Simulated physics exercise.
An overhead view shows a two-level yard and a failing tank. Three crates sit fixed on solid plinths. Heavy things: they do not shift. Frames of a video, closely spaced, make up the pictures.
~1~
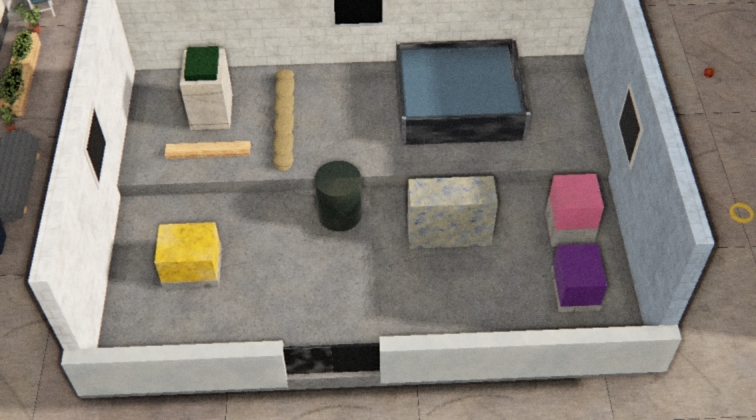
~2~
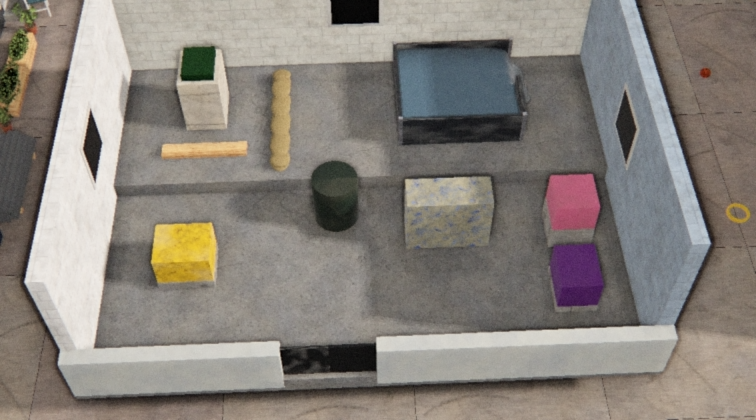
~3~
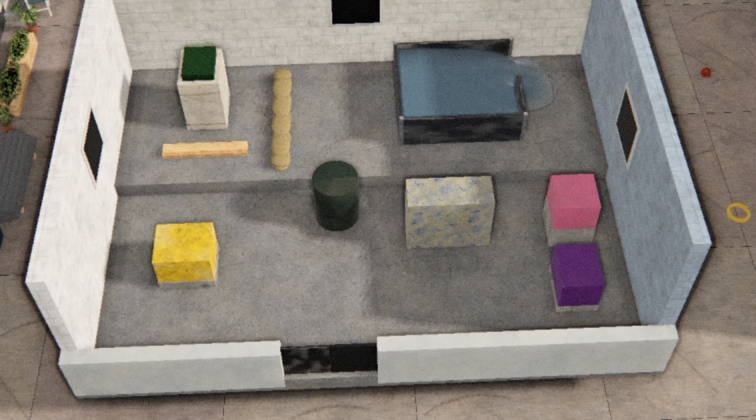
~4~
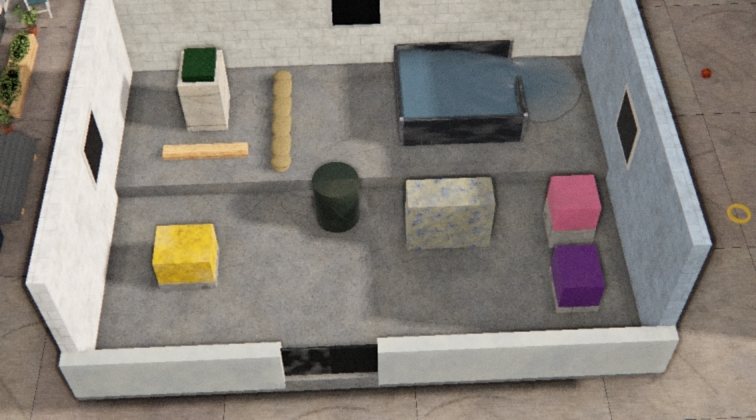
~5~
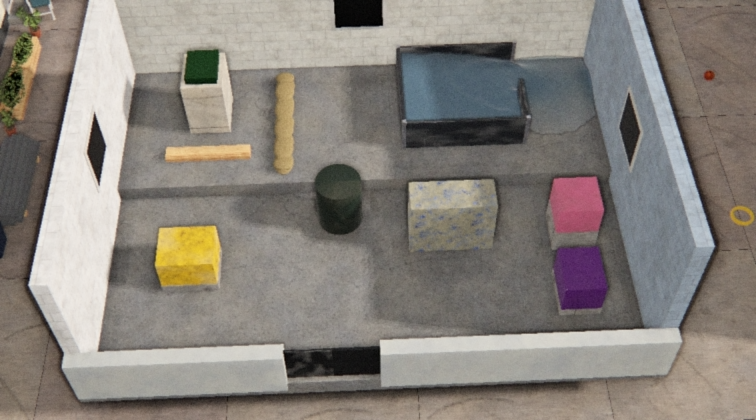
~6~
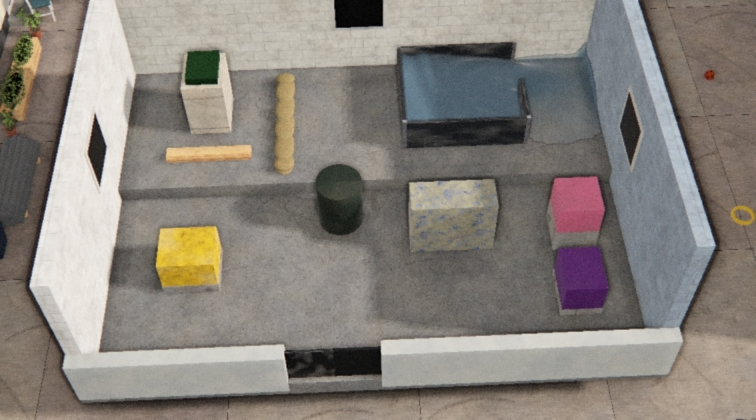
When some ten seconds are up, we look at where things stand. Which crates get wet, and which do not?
As I see it, the pink crate will not be touched; the purple crate will not be touched; the yellow crate will not be touched.
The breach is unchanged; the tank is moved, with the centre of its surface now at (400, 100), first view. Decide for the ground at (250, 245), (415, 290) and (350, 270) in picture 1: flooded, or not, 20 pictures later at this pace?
First unwetted; next unwetted; last unwetted.
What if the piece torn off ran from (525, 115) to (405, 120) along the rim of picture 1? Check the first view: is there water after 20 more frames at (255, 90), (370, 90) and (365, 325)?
Okay, the first is left untouched, the next is left untouched, and the last is waterlogged.
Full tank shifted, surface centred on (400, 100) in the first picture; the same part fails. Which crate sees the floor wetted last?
One in yellow.
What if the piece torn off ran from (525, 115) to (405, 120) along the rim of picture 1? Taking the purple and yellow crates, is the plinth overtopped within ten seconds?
My take: The purple crate gets flooded, while the yellow crate stays clear.
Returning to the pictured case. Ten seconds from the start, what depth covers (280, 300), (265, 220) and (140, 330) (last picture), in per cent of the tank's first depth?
8, 2, 6 %.
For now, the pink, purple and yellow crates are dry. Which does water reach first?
I say the crate marked pink.
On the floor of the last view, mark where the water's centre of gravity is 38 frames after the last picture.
About (488, 166).
A moment on, water covers 5 % of the floor; the pink crate not reached, the purple crate not reached, the yellow crate not reached.
Next, water covers 10 % of the floor; the pink crate water round its plinth, the purple crate not reached, the yellow crate not reached.
Then, water covers 25 % of the floor; the pink crate water round its plinth, the purple crate water round its plinth, the yellow crate not reached.
Later, water covers 50 % of the floor; the pink crate water round its plinth, the purple crate water round its plinth, the yellow crate not reached.
In the end, water covers 75 % of the floor; the pink crate stayed above the water, the purple crate stayed above the water, the yellow crate stayed above the water.
